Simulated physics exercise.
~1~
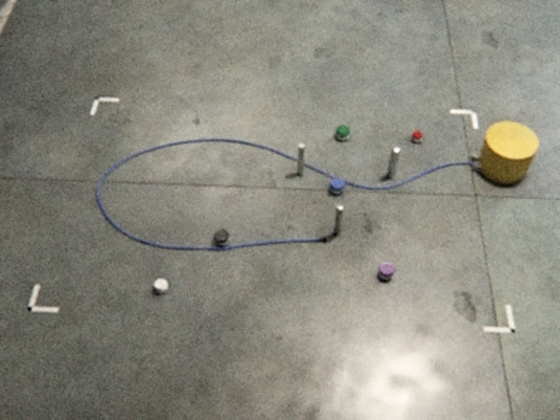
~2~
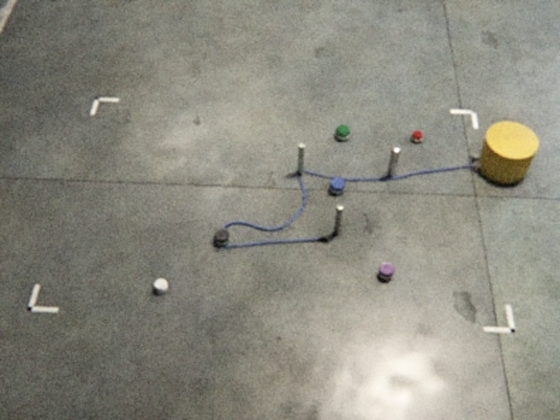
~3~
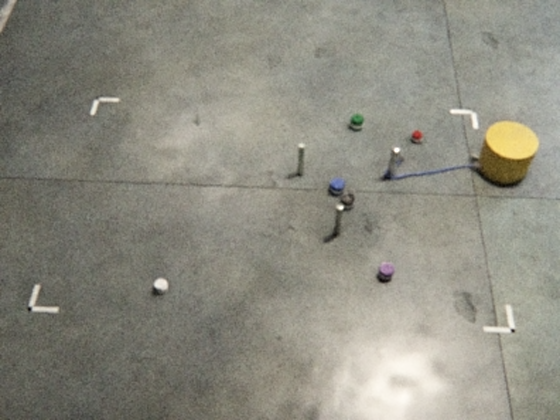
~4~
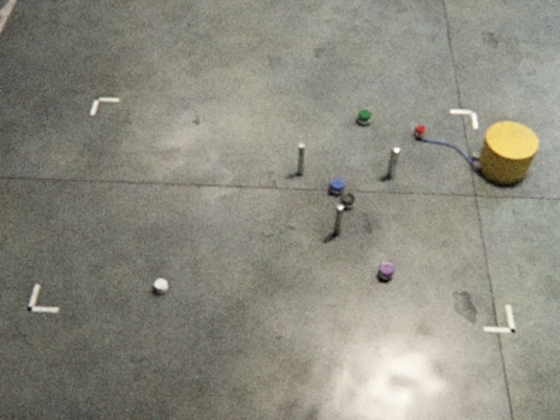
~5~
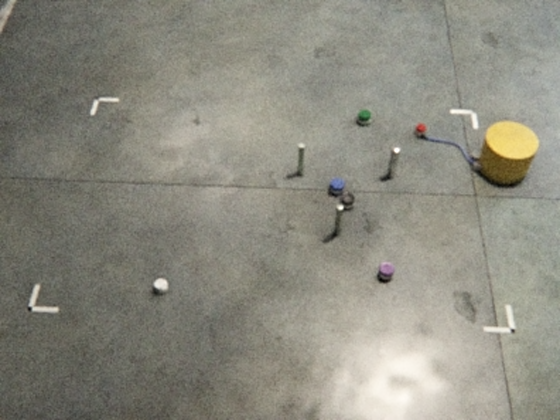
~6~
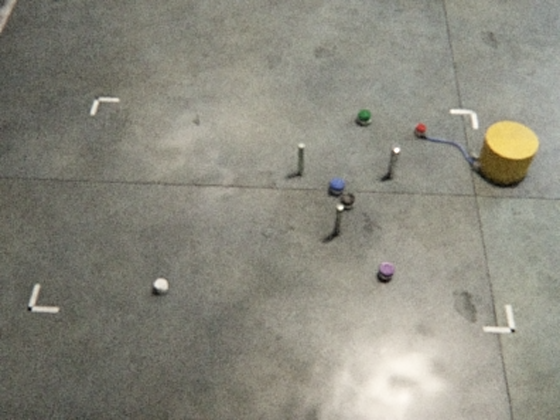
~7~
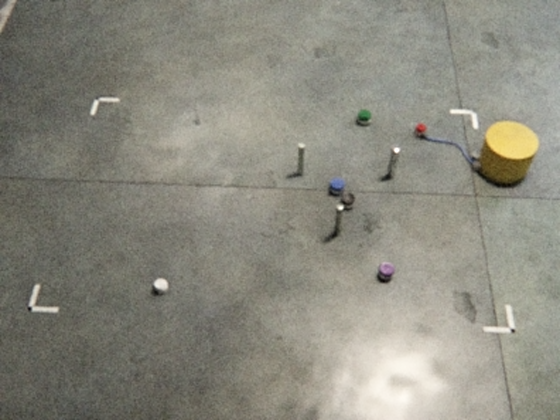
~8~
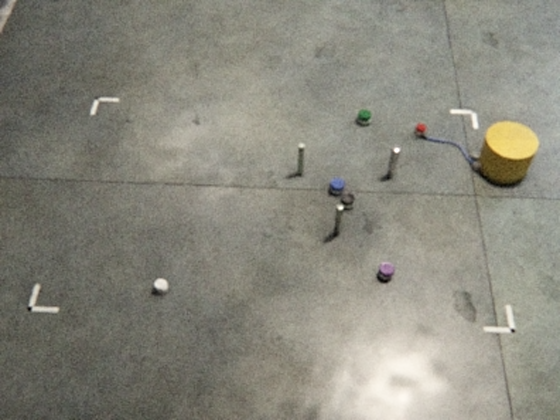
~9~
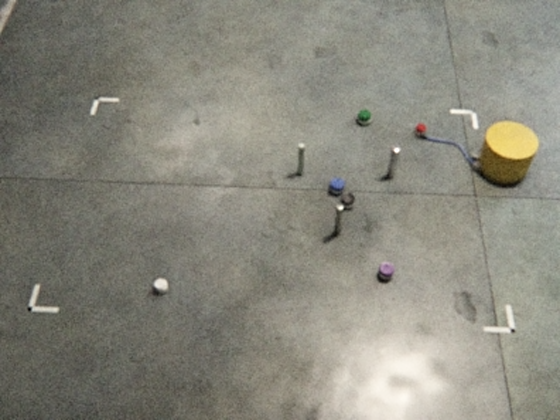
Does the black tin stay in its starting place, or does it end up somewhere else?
The black tin ends up somewhere else, well to the right of its start and close to the blue tin, which keeps its place. The red jar also ends slightly off its starting place.
